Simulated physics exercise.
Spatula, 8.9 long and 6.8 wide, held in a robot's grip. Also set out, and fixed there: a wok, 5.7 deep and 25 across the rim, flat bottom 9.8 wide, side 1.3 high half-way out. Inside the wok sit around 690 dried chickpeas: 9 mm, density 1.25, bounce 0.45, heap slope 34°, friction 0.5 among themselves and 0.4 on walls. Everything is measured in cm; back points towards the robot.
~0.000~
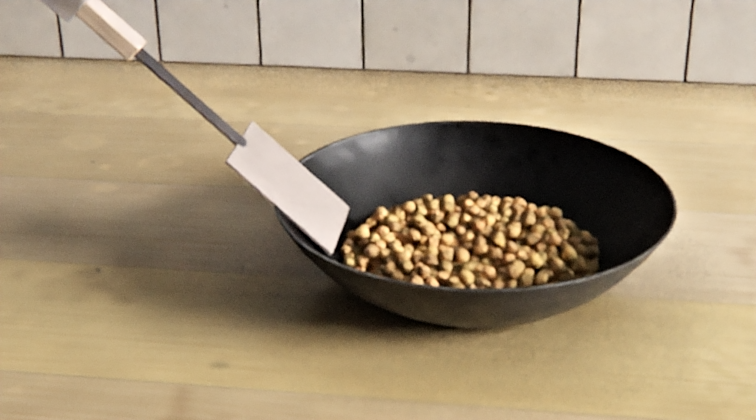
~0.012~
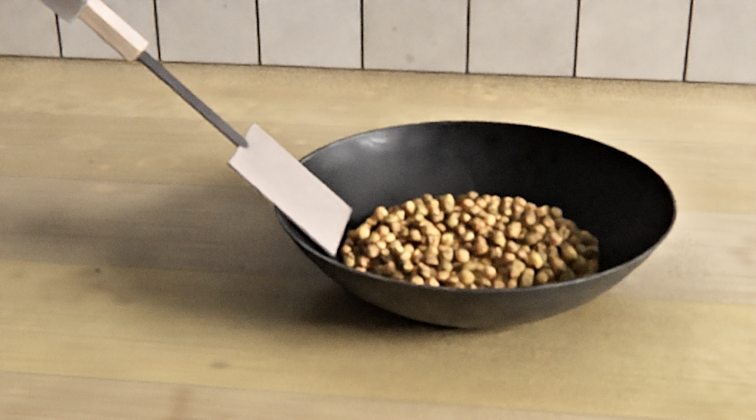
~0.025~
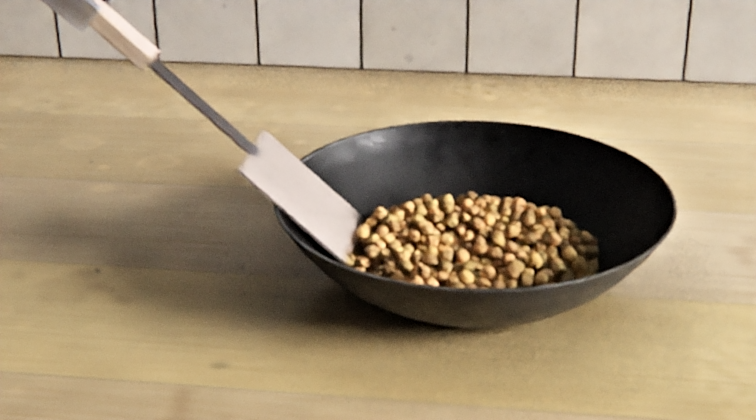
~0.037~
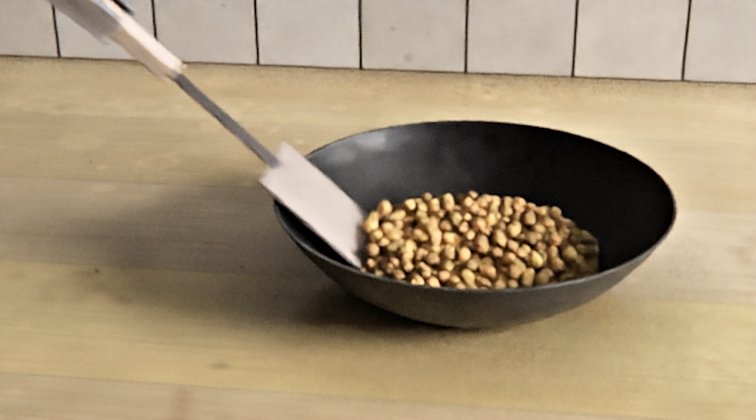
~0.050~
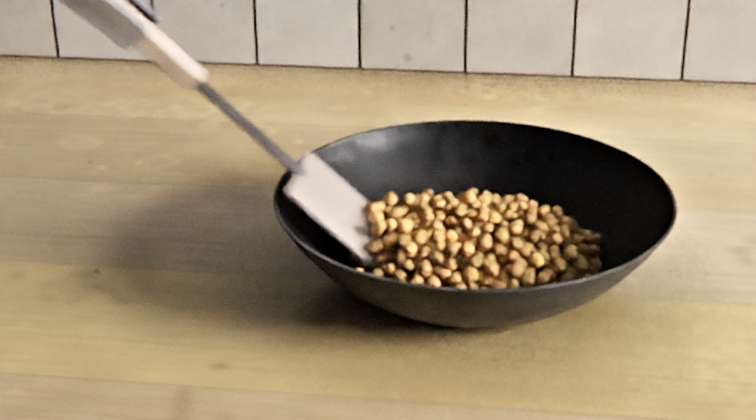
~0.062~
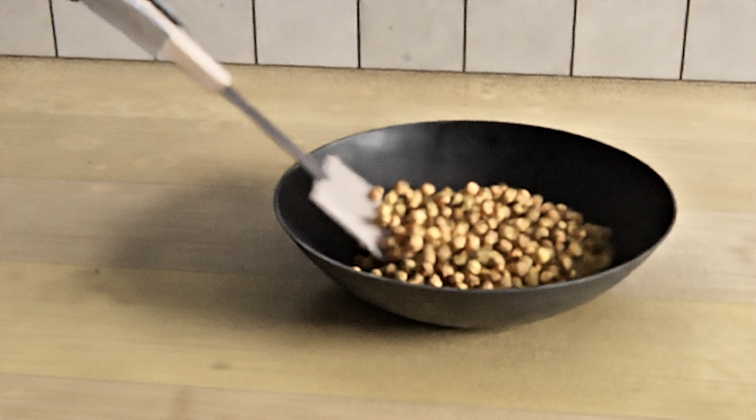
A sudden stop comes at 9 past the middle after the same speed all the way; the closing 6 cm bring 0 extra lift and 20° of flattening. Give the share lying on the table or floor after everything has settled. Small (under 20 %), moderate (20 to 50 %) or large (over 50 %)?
Moderate.
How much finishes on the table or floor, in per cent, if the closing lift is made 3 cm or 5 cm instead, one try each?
About 30 and 25 per cent.
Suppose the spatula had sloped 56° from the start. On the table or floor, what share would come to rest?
About 35 per cent.
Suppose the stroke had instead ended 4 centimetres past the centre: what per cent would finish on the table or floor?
I'd expect close to 0 per cent then.
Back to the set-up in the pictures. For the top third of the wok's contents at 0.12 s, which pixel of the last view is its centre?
The middle lies somewhere about (539, 221).
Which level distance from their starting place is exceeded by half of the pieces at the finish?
Somewhere about 7 centimetres, I'd say.
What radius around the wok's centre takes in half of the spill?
Estimate: Near 24 cm.
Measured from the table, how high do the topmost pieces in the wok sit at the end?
It reaches roughly 6.0 cm.
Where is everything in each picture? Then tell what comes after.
Spatula top edge at (239, 141), sloping 43°; upper third of the load around (470, 242), from x 345 to 590, top at y 200; 691 in the wok, in the first frame.
Spatula top edge at (241, 143), sloping 43°; upper third of the load around (470, 242), from x 345 to 590, top at y 200, in the second frame.
Spatula top edge at (252, 150), sloping 43°; upper third of the load around (470, 242), from x 345 to 590, top at y 200, in the third frame.
Spatula top edge at (273, 162), sloping 43°; upper third of the load around (469, 241), from x 350 to 590, top at y 195, in the fourth frame.
Spatula top edge at (297, 171), sloping 43°; upper third of the load around (469, 239), from x 355 to 595, top at y 195, in the fifth frame.
Spatula top edge at (322, 175), sloping 43°; upper third of the load around (476, 236), from x 355 to 605, top at y 190; 691 in the wok, in the sixth frame.
By 0.09 s, sloping 43°, highest piece 7 above the table; 691 in the wok.
By 0.12 s, sloping 38°, highest piece 8 above the table; 691 in the wok.
By 0.34 s, sloping 23°, highest piece 13 above the table; 490 in the wok, 73 on the table or floor, 128 on the blade or in flight.
By 1.39 s, sloping 23°, highest piece 6 above the table; 490 in the wok, 201 on the table or floor.
Final count, 490 in the wok, 201 on the table or floor. That is 29 % on the table or floor.
